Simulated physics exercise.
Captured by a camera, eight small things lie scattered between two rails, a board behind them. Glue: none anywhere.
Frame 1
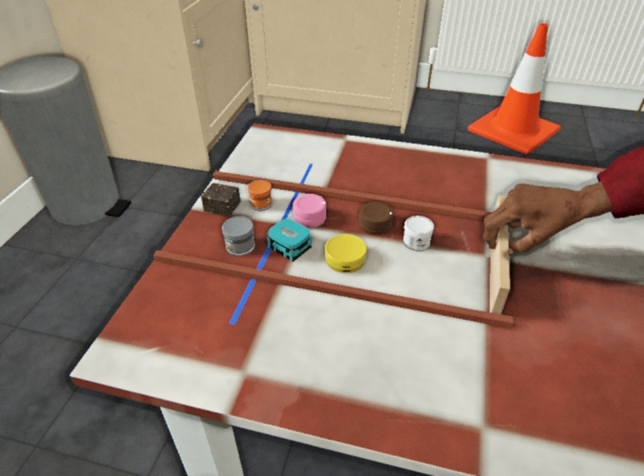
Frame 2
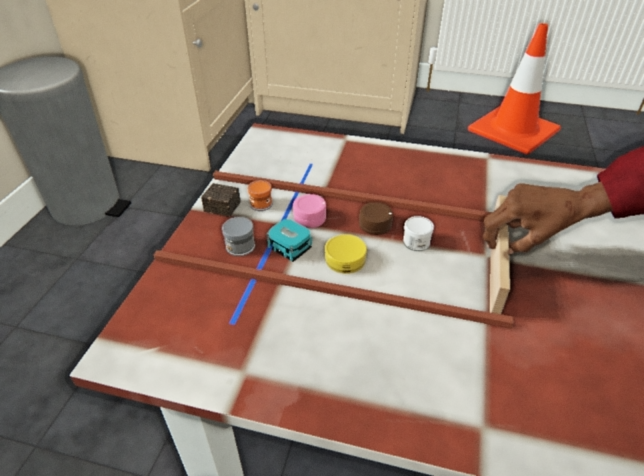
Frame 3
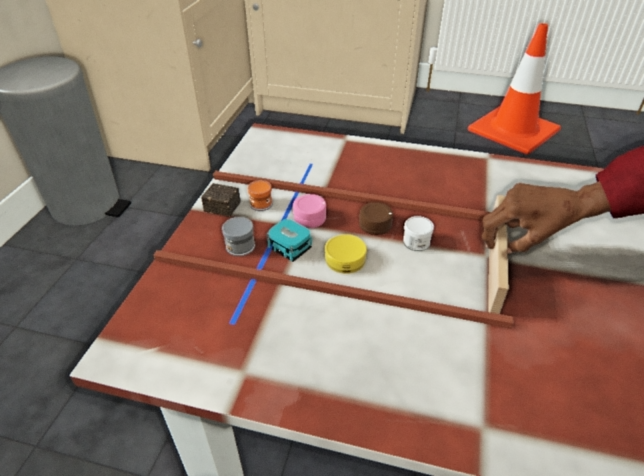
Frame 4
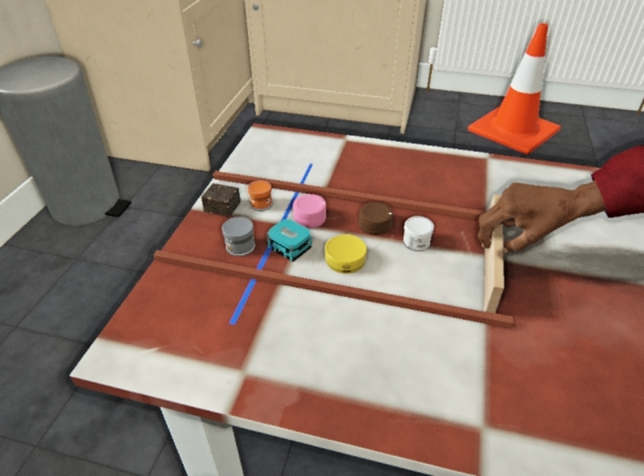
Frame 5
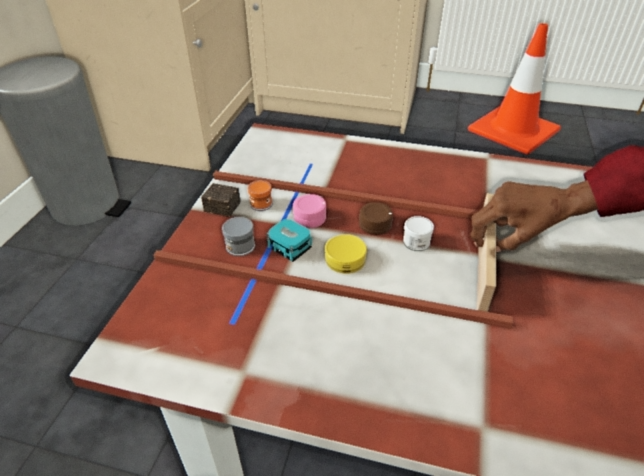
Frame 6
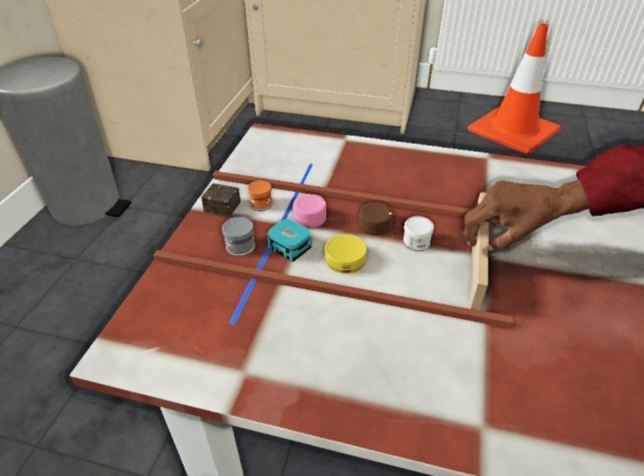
On a checkered table, a hand slides a wooden board slightly left between two rails.
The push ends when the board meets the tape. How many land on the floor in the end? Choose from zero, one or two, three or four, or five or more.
In the end, zero land there.
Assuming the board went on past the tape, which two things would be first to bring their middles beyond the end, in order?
The pair, in order, is the black block and the turquoise case.
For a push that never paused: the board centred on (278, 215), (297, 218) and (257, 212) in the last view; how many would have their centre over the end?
Going through the three positions, you'd get 0, 0 and 0.
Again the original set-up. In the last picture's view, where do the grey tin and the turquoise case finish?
You'll find the first one at (189, 233) and the second at (222, 224).
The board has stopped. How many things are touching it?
Number in contact with it: 3.
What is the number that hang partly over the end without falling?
So the number is 0.
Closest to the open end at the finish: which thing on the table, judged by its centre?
That's the grey tin.
Early on, none off yet; black block at rest near (221, 199); orange tin at rest near (260, 196); grey tin at rest near (239, 237).
Finally, the number that fall off is zero.
